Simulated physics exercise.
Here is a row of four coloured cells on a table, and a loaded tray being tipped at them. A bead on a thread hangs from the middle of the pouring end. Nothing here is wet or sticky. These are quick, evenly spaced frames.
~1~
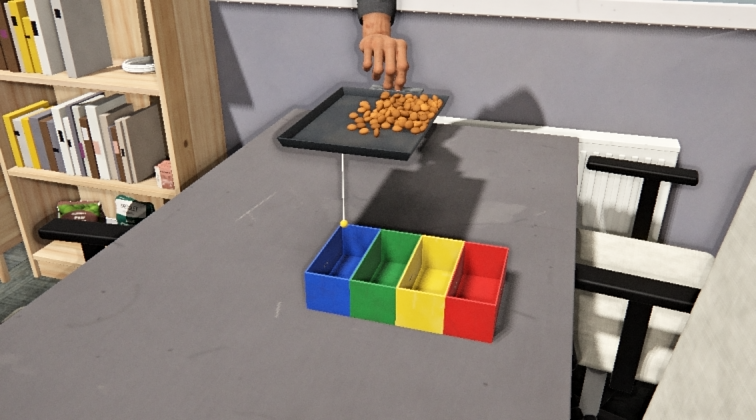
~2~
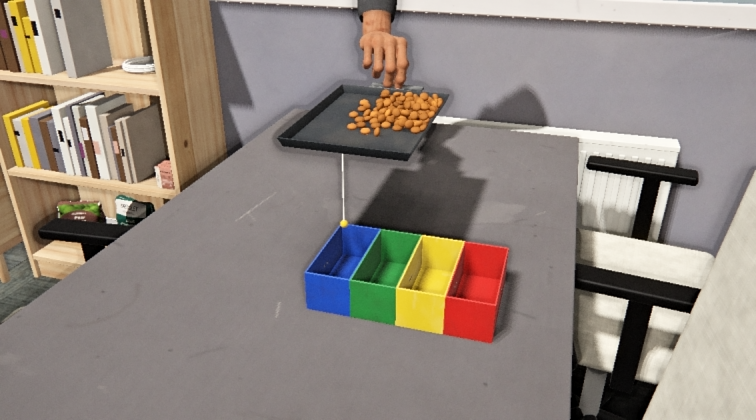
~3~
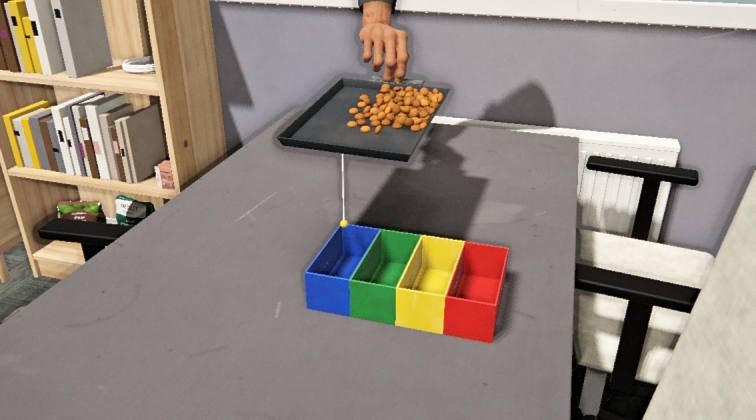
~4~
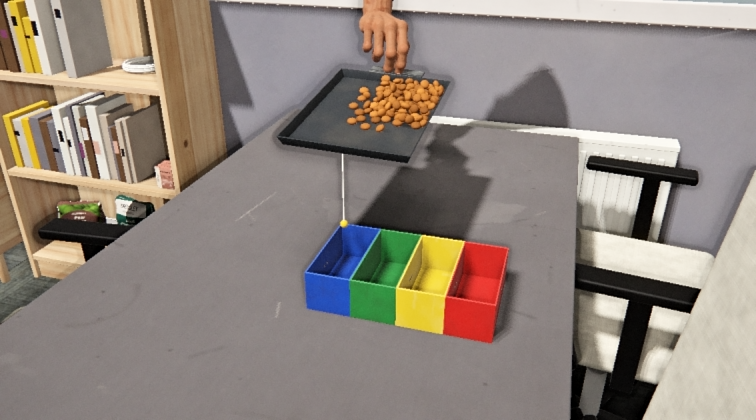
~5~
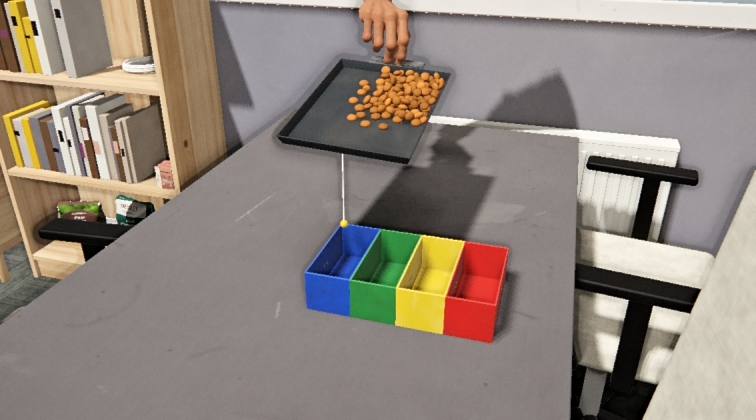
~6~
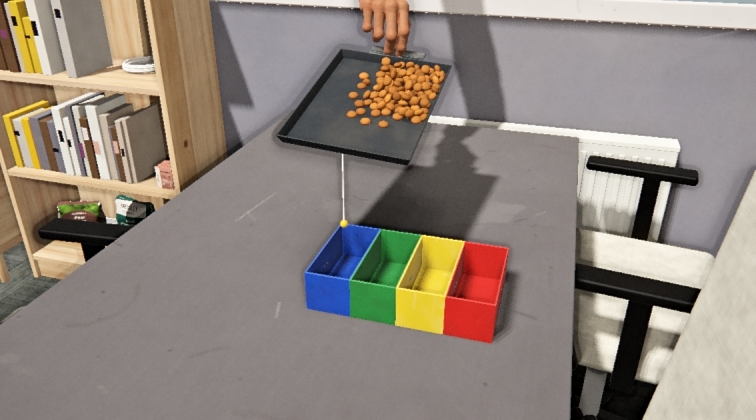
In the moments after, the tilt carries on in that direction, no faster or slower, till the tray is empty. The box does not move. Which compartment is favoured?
The green cell gets the most.
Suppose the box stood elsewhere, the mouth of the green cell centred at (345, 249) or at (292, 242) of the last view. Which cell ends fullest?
In turn: That yellow cell; the cell in red.
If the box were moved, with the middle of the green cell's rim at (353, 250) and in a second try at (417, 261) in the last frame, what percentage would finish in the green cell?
Near 30 % and 40 %.
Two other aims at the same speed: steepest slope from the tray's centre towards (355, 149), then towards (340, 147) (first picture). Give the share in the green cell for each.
Near 40 % and 20 %.
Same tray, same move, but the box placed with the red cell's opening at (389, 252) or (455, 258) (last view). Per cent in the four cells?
In turn 80 and 90 in a hundred.
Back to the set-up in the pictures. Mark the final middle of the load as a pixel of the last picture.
Around (386, 287).
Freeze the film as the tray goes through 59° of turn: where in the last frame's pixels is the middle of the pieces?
Roughly at (388, 156).
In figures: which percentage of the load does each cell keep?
Blue cell: 20 %, green cell: 50 %, yellow cell: 20 %, red cell: 0 %.
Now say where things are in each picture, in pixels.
The first frame shows corners of the pouring end at (282, 137) and (407, 151), level; middle of the load at (404, 114), bits of cat kibble; bead on its thread at (344, 224); blue cell at (328, 291); green cell at (373, 299); yellow cell at (420, 307); red cell at (469, 316).
The second frame shows corners of the pouring end at (282, 137) and (407, 151), level; middle of the load at (404, 112).
The third frame shows corners of the pouring end at (282, 136) and (407, 152), tipped barely, lowest at the right corner; middle of the load at (404, 109).
The fourth frame shows corners of the pouring end at (282, 135) and (407, 154), tipped a little, lowest at the right corner; middle of the load at (404, 103).
The fifth frame shows corners of the pouring end at (282, 134) and (407, 155), tipped a little, lowest at the right corner; middle of the load at (404, 97).
The sixth frame shows corners of the pouring end at (282, 133) and (407, 157), tipped a little, lowest at the right corner; middle of the load at (404, 92); blue cell at (328, 291); green cell at (373, 299); yellow cell at (420, 307); red cell at (469, 316).
Soon after the last picture, tray tipped steeply; about two thirds on the tray; a small part in the green cell; a stray few in the yellow cell; a stray few in the blue cell; about a quarter falling or outside the box.
A little later, tray tipped right over; a stray few on the tray; about half in the green cell; about a quarter in the yellow cell; about a quarter in the blue cell; a small part falling or outside the box.
Later still, tray tipped past a quarter turn; about half in the green cell; about a quarter in the yellow cell; about a quarter in the blue cell; a small part falling or outside the box.
At rest, tray tipped past a quarter turn; about half in the green cell; about a quarter in the yellow cell; about a quarter in the blue cell; none in the red cell; a small part outside the box.
